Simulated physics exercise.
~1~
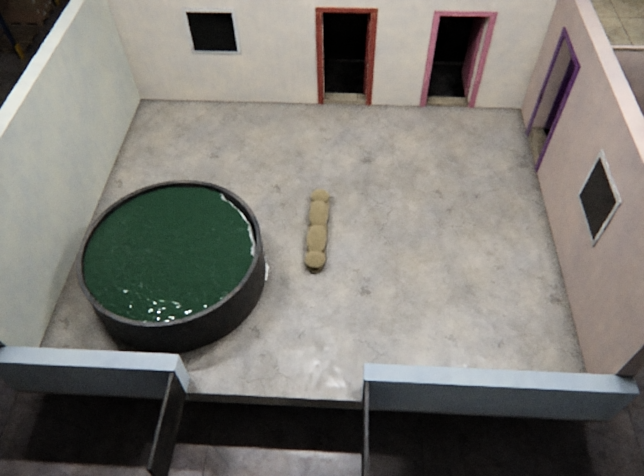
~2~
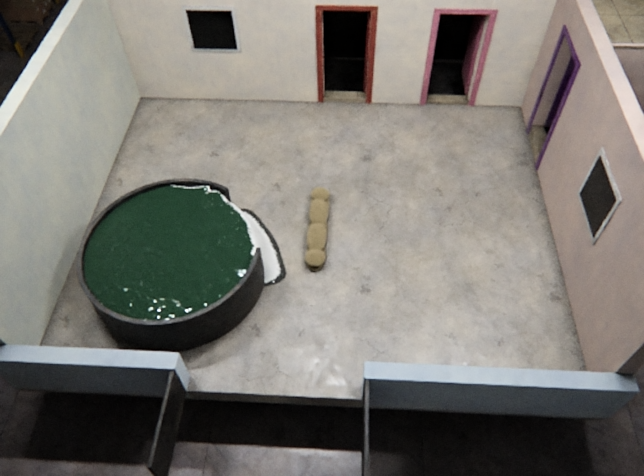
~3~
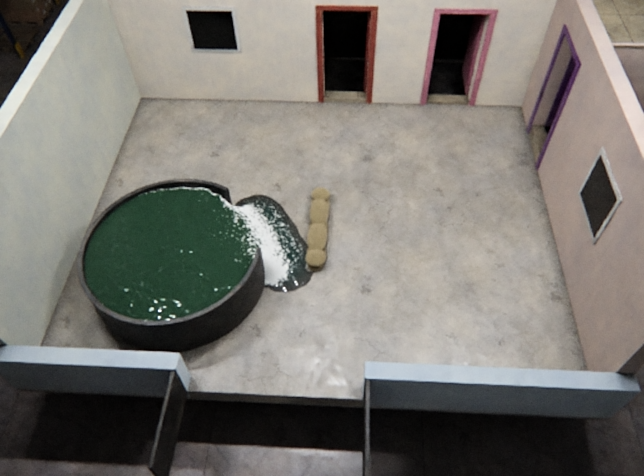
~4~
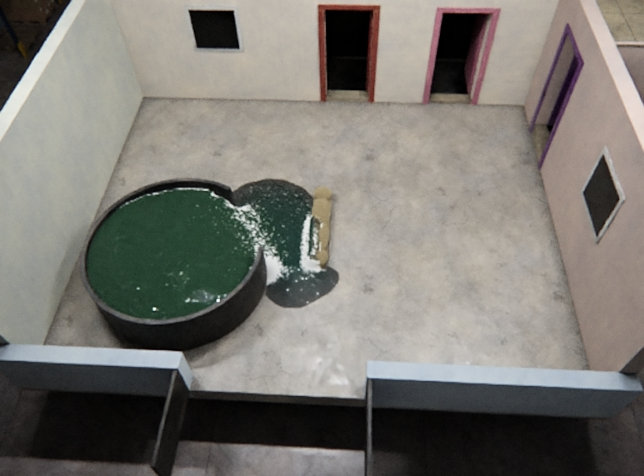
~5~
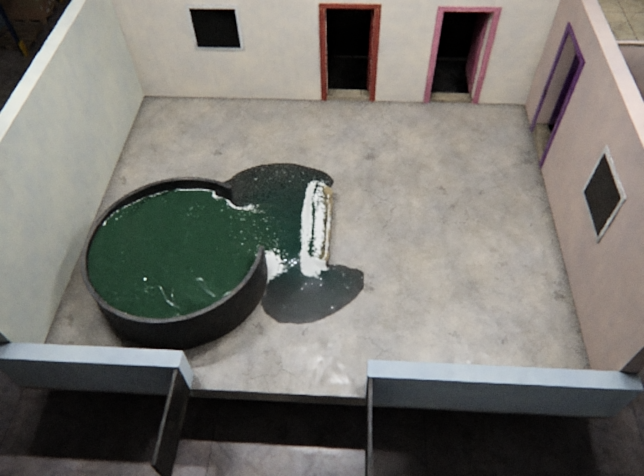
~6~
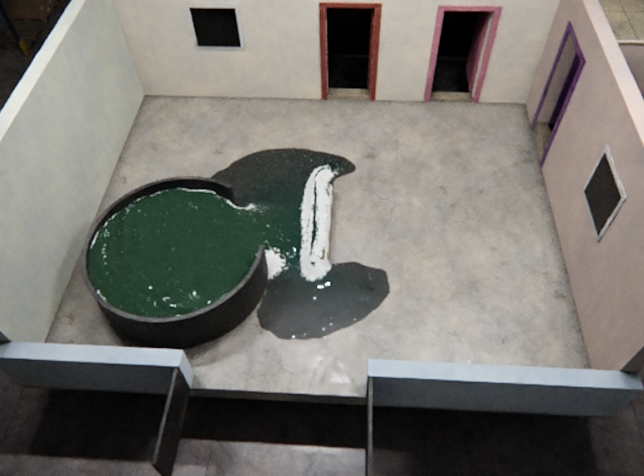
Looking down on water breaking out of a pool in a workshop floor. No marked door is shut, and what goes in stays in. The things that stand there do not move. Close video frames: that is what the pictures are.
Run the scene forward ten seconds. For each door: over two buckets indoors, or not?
Outcome: The purple door does not top two buckets; the red door tops two buckets; the pink door tops two buckets.
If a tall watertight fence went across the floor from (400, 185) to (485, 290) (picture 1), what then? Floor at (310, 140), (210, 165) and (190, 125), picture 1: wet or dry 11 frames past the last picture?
Submerged; untouched; untouched.
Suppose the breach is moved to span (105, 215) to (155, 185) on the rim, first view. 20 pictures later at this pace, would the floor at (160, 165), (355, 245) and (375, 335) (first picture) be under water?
Going through them, the first would be submerged, the next still bare and the last still bare.
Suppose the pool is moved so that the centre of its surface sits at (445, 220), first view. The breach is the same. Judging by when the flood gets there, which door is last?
The door you want is the one in red.
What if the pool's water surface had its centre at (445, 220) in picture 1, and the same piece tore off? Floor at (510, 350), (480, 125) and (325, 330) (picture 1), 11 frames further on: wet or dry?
Soaked, soaked, bone-dry.
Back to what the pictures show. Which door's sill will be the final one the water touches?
The purple-painted one.
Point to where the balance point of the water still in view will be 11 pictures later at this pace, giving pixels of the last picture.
I'd say near (259, 237).
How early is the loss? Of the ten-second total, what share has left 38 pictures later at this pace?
Close to 65 out of every hundred.
A moment on, water covers 30 % of the floor; the purple door not reached, the red door wet at the sill, nothing in, the pink door not reached.
Next, water covers 55 % of the floor; the purple door not reached, the red door over two buckets in, the pink door wet at the sill, nothing in.
Then, water covers 80 % of the floor; the purple door wet at the sill, nothing in, the red door far over two buckets in, the pink door under two buckets in.
Later, water covers 85 % of the floor; the purple door wet at the sill, nothing in, the red door far over two buckets in, the pink door over two buckets in.
In the end, water covers 95 % of the floor; the purple door wet at the sill, nothing in, the red door far over two buckets in, the pink door over two buckets in.
